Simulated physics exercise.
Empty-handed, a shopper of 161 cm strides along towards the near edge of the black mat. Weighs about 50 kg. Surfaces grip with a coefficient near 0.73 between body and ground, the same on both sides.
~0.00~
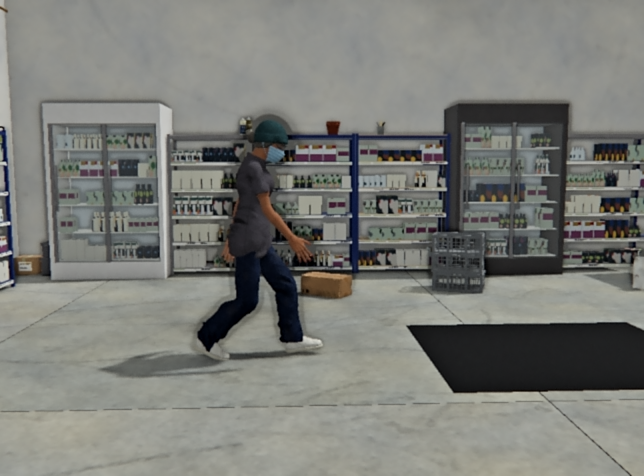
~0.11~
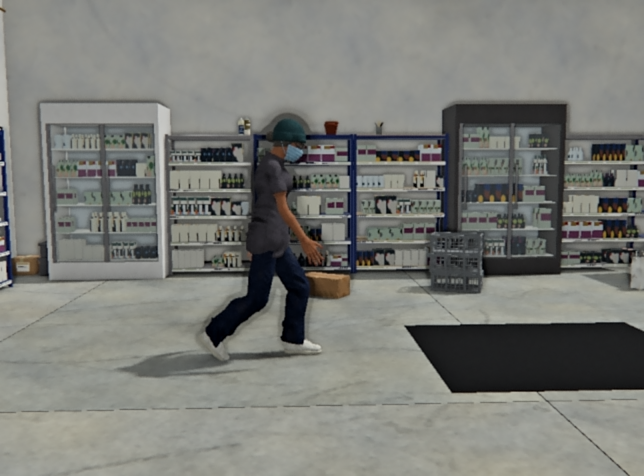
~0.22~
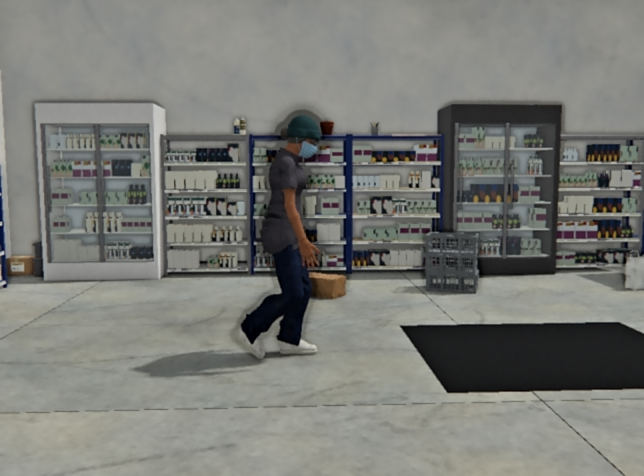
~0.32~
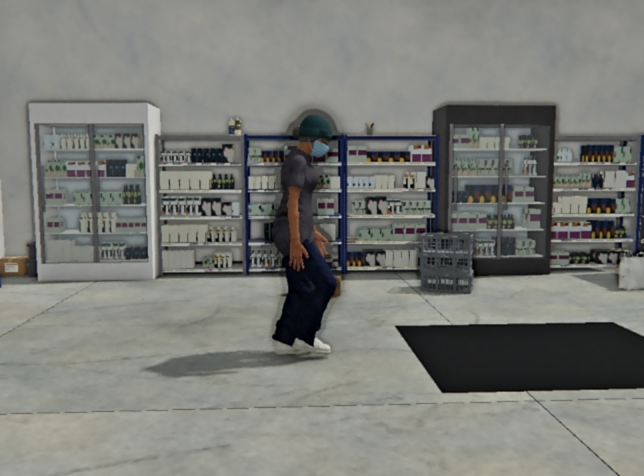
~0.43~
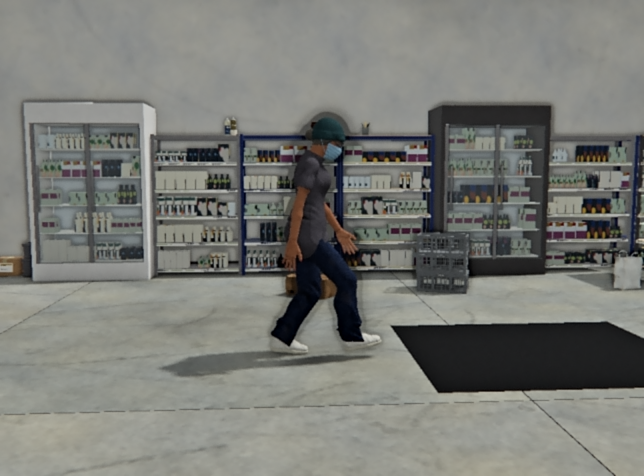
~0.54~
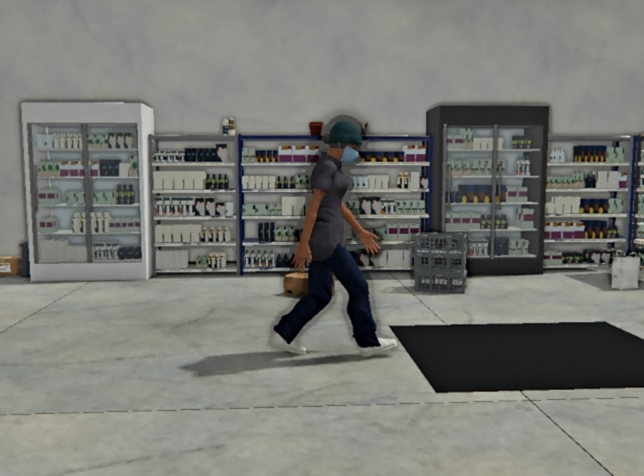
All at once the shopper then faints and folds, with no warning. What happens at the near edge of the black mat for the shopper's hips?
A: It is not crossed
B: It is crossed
B.
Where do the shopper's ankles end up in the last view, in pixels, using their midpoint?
I'd put it at roughly (358, 332).
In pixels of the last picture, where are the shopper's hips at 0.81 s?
Around (369, 283).
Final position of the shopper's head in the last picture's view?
(496, 349).
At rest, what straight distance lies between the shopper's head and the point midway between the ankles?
I'd say they're some 100 cm from each other.
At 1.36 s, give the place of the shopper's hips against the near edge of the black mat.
It is around 10 cm beyond the mark.
After 0.81 s the shopper's hips are 27 cm short of the near edge of the black mat, near (369, 283) in the last picture's view; the shopper's head 16 cm short of the near edge of the black mat.
After 1.06 s the shopper's hips are 1 cm short of the near edge of the black mat, near (411, 319) in the last picture's view; the shopper's head 35 cm past the near edge of the black mat.
After 1.36 s the shopper's hips are 12 cm past the near edge of the black mat, near (425, 308) in the last picture's view.
When all is still (2.4 s), shopper's hips cross the near edge of the black mat; shopper's head crosses the near edge of the black mat; shopper's chest crosses the near edge of the black mat.
